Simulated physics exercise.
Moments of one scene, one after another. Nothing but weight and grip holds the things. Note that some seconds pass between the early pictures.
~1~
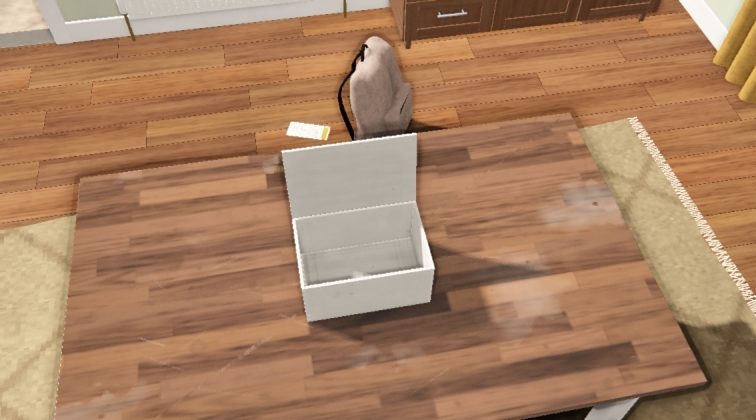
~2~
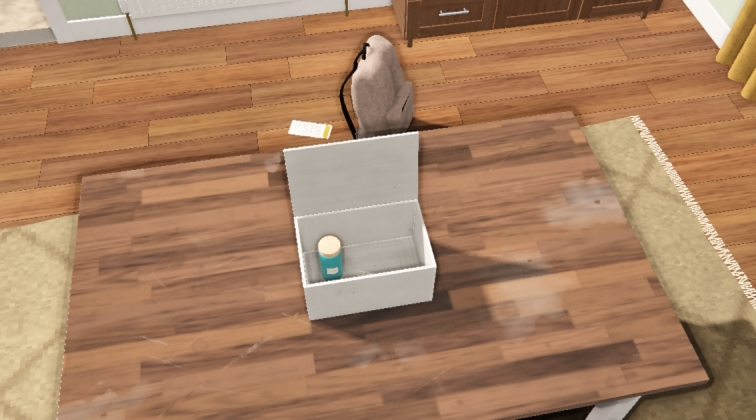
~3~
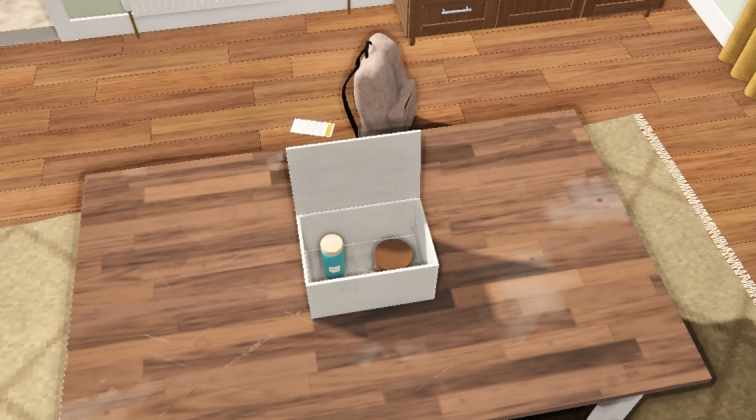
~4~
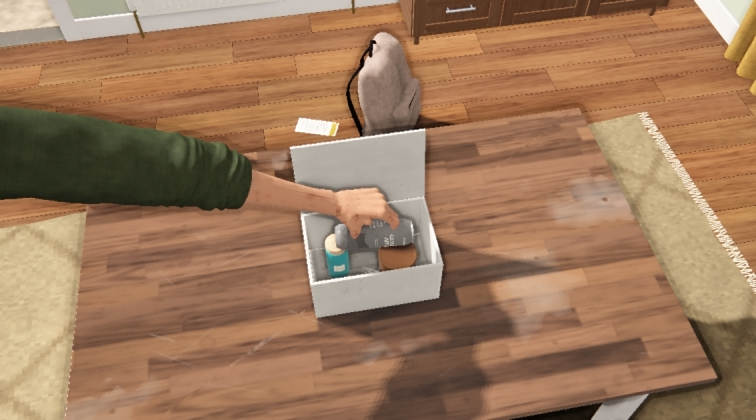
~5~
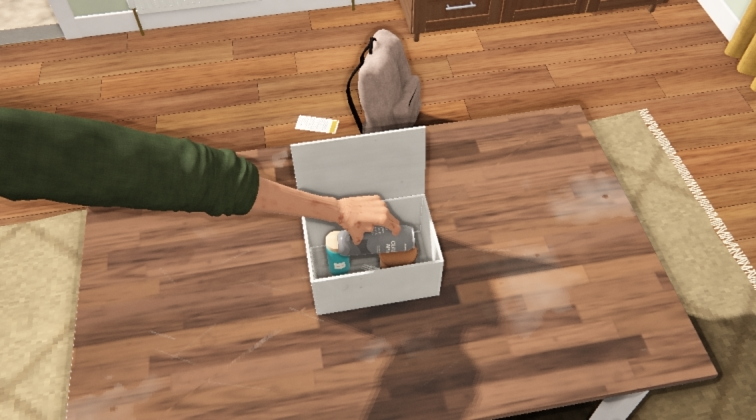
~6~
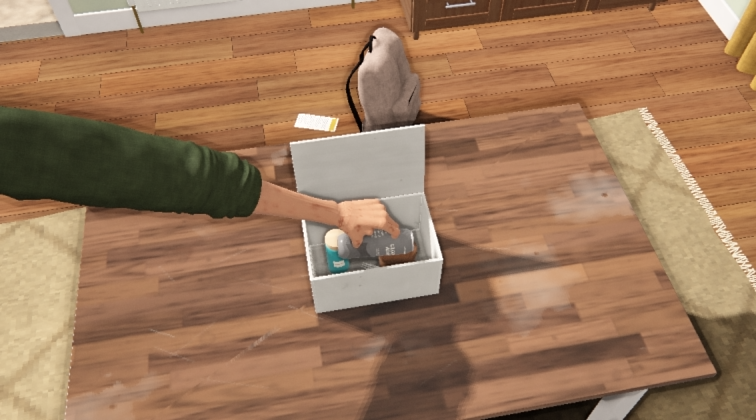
In the video, an open white box on a wooden table holds first a teal container, then also a brown tin, before a green-sleeved arm reaches in from the left and lowers a grey can slightly into the box.
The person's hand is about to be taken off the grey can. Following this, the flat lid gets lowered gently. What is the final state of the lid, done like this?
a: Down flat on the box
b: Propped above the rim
b, propped above the rim.
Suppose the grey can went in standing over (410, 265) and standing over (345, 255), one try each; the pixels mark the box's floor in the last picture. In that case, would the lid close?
Case one: Lid left up; case two: Lid down.
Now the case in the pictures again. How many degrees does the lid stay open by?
Angle above rim: About 12°.
Then, 0.60 s on from there, grey can shifted well along near (342, 274).
Then, 1.40 s on from there, lid 72° above the rim; grey can shifted well along near (346, 273).
Then, 1.90 s on from there, lid 35° above the rim; grey can shifted well along near (348, 274).
Then, 3.50 s on from there, lid 11° above the rim; grey can shifted well along near (348, 274).
In the end, lid 11° above the rim; moved from the start, grey can; the other 2 unmoved. At the end, from the last picture's camera, grey can near (348, 274).
